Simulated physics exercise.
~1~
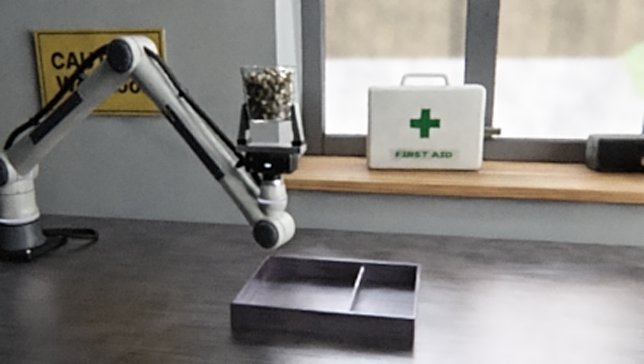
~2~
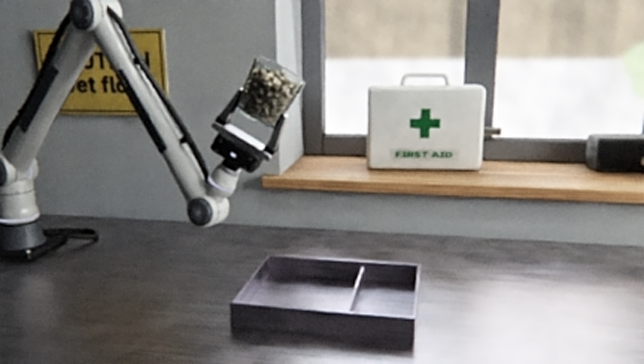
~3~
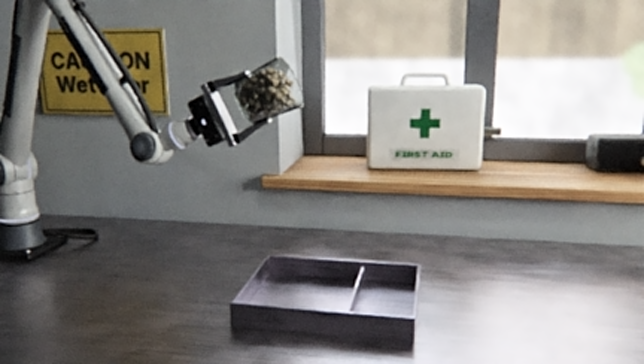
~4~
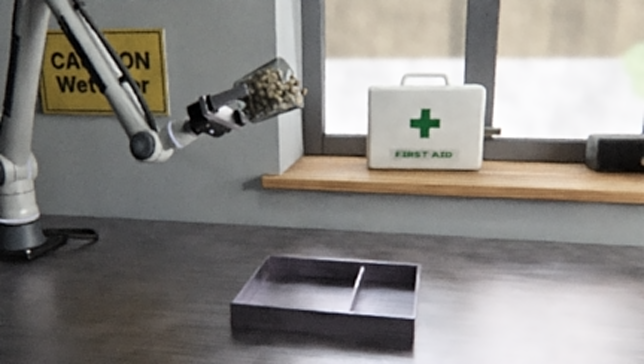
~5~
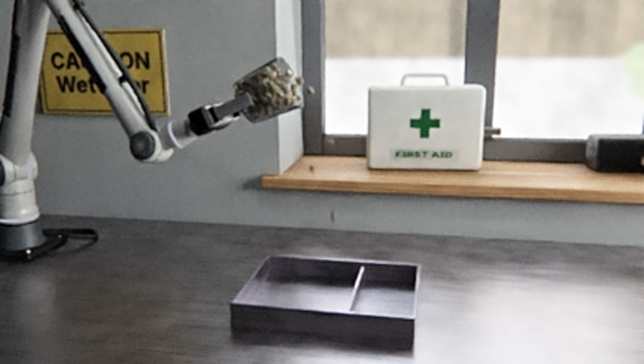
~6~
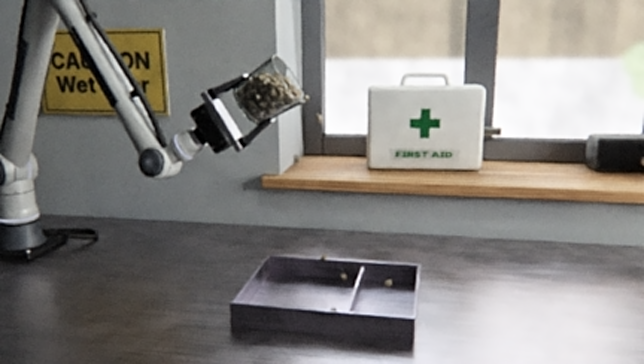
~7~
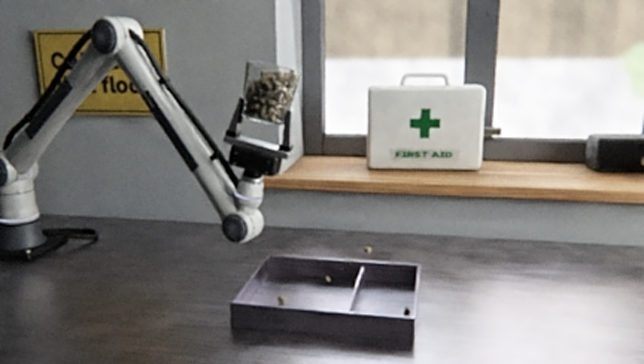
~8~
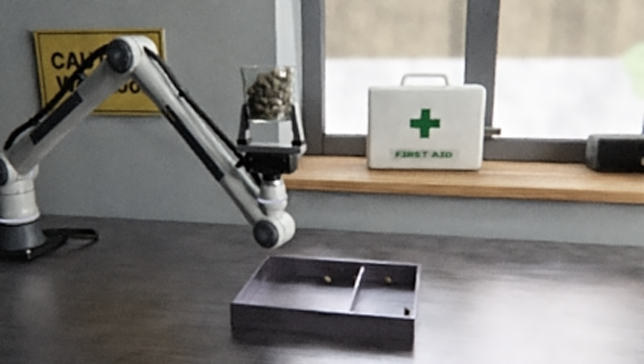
A white and black robot arm holds a clear cup of small brownish pebbles above a dark table, seen from the front and slightly above. A dark divided tray sits below, with a yellow caution sign on the grey wall at left and a white first aid box with a green cross on the wooden windowsill at right. The arm draws the cup left and tips it onto its side, then twists it around. A few pebbles drop into the tray. The arm swings back right and rights the cup, still holding most of its load, with a few pebbles lying in the tray.
